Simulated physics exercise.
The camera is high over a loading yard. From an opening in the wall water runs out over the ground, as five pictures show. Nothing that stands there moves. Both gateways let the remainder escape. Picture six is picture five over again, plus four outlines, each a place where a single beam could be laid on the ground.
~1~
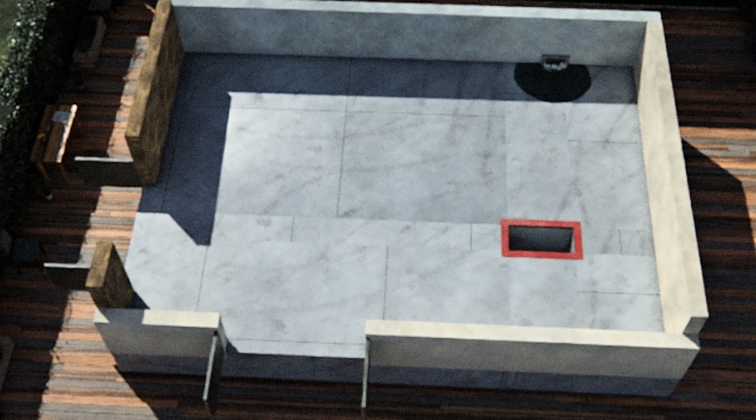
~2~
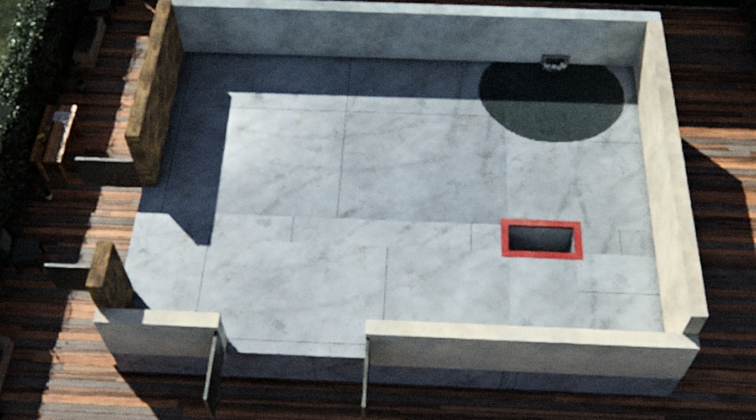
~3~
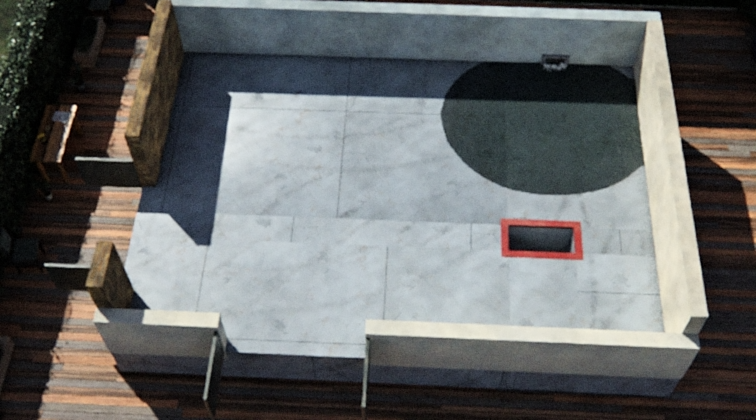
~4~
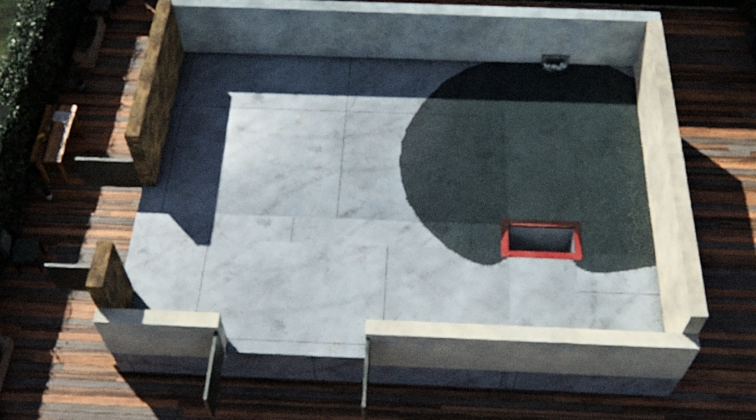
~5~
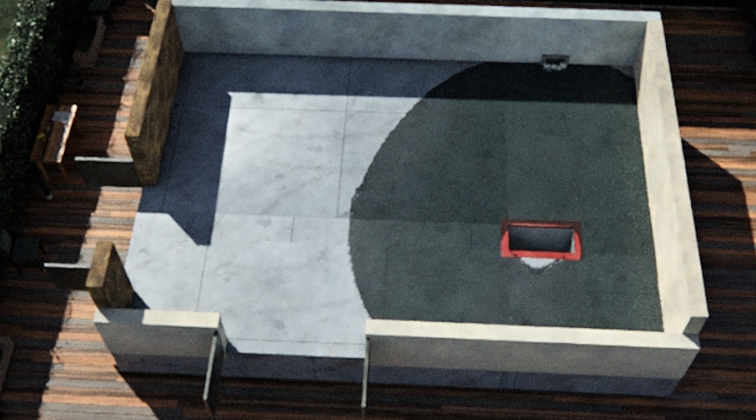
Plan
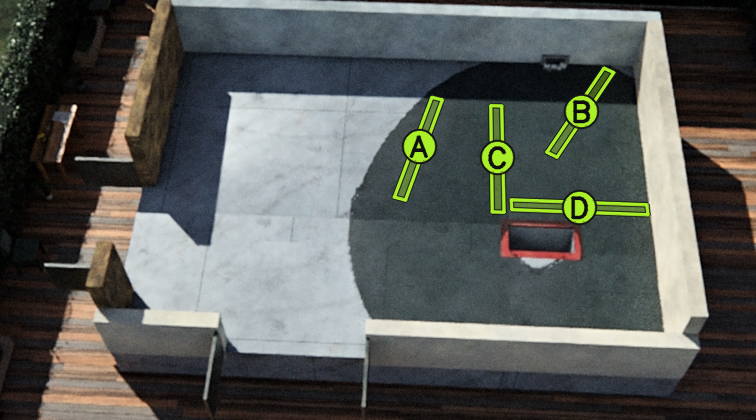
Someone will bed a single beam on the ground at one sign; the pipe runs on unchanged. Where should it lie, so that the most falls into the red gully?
It is C.
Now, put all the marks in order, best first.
Best to worst: C, A, B, D.
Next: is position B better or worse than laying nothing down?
Worse.
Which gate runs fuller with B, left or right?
The right one.
On the marked copy, A from (399, 198) to (437, 98); B from (551, 154) to (608, 70); C from (498, 212) to (496, 105); D from (511, 204) to (647, 209).
With A, about 34 % of the stream runs into the red gully, about 62 % out by the gates.
With B, about 21 % of the stream runs into the red gully, about 73 % out by the gates.
With C, about 52 % of the stream runs into the red gully, about 44 % out by the gates.
With D, next to none of the stream runs into the red gully, about 92 % out by the gates.
